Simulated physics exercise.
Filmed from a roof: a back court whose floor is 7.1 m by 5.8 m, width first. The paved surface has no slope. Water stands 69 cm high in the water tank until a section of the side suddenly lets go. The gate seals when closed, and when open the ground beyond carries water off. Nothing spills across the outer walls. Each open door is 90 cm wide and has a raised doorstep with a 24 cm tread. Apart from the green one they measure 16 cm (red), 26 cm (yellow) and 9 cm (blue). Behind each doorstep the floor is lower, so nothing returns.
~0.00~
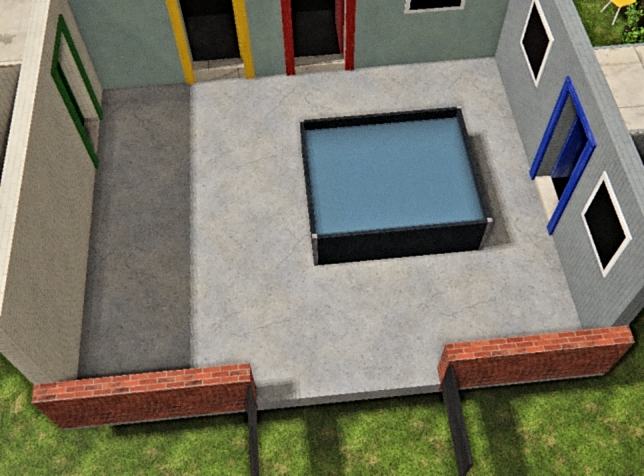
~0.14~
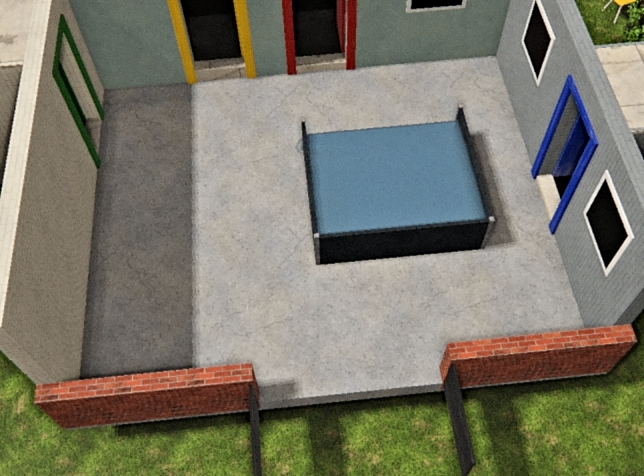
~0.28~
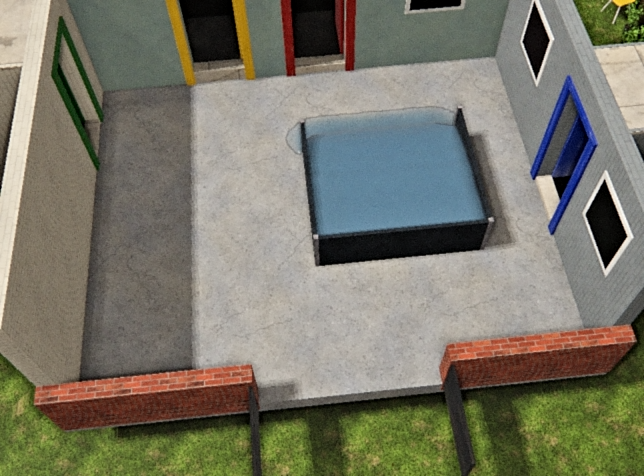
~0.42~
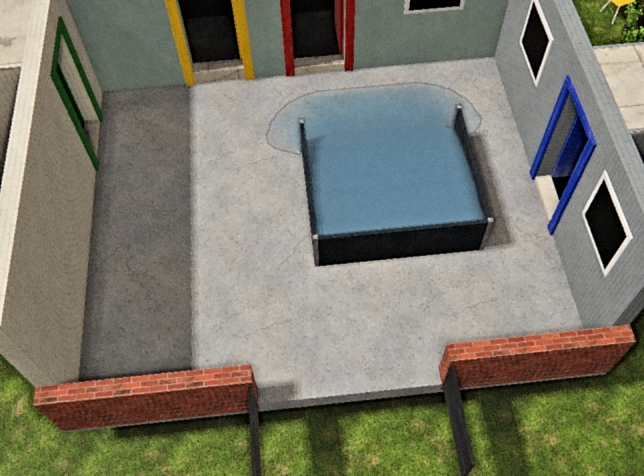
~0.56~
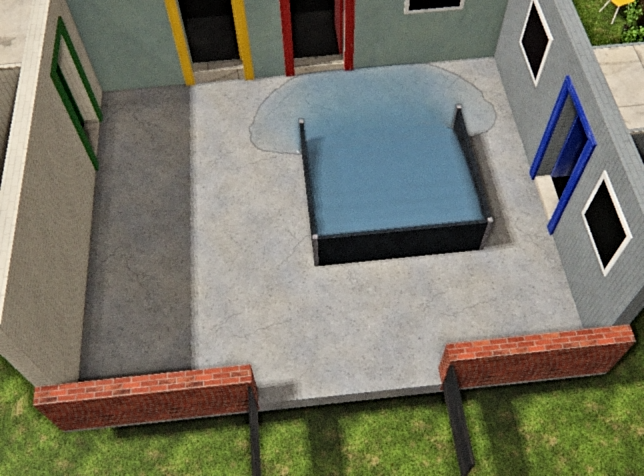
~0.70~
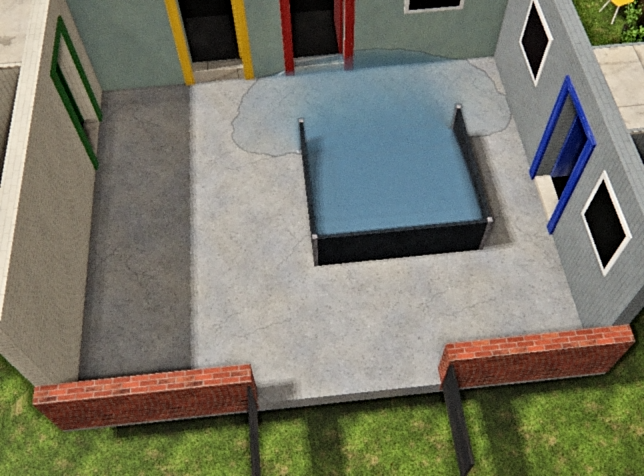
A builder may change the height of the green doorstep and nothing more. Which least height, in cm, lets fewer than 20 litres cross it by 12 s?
Close to 18 cm is just enough.
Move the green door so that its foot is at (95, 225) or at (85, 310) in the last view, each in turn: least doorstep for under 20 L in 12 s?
Roughly 7.5 and 9.5 cm.
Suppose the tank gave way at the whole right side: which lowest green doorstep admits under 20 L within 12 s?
Then roughly 10.0 cm.
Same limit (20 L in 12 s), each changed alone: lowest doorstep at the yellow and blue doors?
Roughly 10.0 cm at yellow and 5.0 cm at blue.
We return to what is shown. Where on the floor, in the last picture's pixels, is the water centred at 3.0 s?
At about (362, 126).
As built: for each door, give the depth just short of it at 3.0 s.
Depths in cm: Red 27, yellow 14, blue 6, green 22.
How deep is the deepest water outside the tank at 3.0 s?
About 36 cm.
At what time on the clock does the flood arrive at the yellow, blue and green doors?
Arrival: Yellow 1.0 s, blue 2.4 s, green 2.4 s.
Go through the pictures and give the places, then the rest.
In the first picture, still water, 69 cm deep, in the water tank at (391, 172); the green door at (80, 99) is dry.
In the second picture, the front is at a hidden place, 0.3 m from the gap on the far side; 0.6 m2 of floor is wet, 69 cm left at the back.
In the third picture, water pours out on the far side and has run 0.7 m, to a hidden place; about 13 cm deep outside, 69 cm at the back.
In the fourth picture, the front is at (310, 96), 1.3 m from the gap on the far side; 3.9 m2 of floor is wet, 69 cm left at the back.
In the fifth picture, the front is at (311, 74), 1.8 m from the gap on the far side; 6.0 m2 of floor is wet, 64 cm left at the back.
In the sixth picture, the front is at (309, 60), 2.0 m from the gap on the far side; 7.0 m2 of floor is wet, 57 cm left at the back; 2.6 m in a straight line remain to the green door at (79, 101).
After 1.4 s water covers 25 % of the floor, deepest (49 cm) near (374, 75); it has not reached the green door.
After 3.0 s water covers 45 % of the floor, deepest (36 cm) near (481, 59); 22 cm at the green door, 11 litres in over its 9 cm doorstep.
After 12.0 s water covers 100 % of the floor, deepest (12 cm) near (275, 84); 7 cm at the green door, 141 litres in over its 9 cm doorstep.
At the green door as built, the water arrived by 2.5 s and peaked near 22 cm at 3.4 s.
Run again over the same 12 s with other heights there, 29 litres in over 16.5 cm, 3 litres over 22.5 cm. The limit of 20 litres is kept from about 18 cm up.
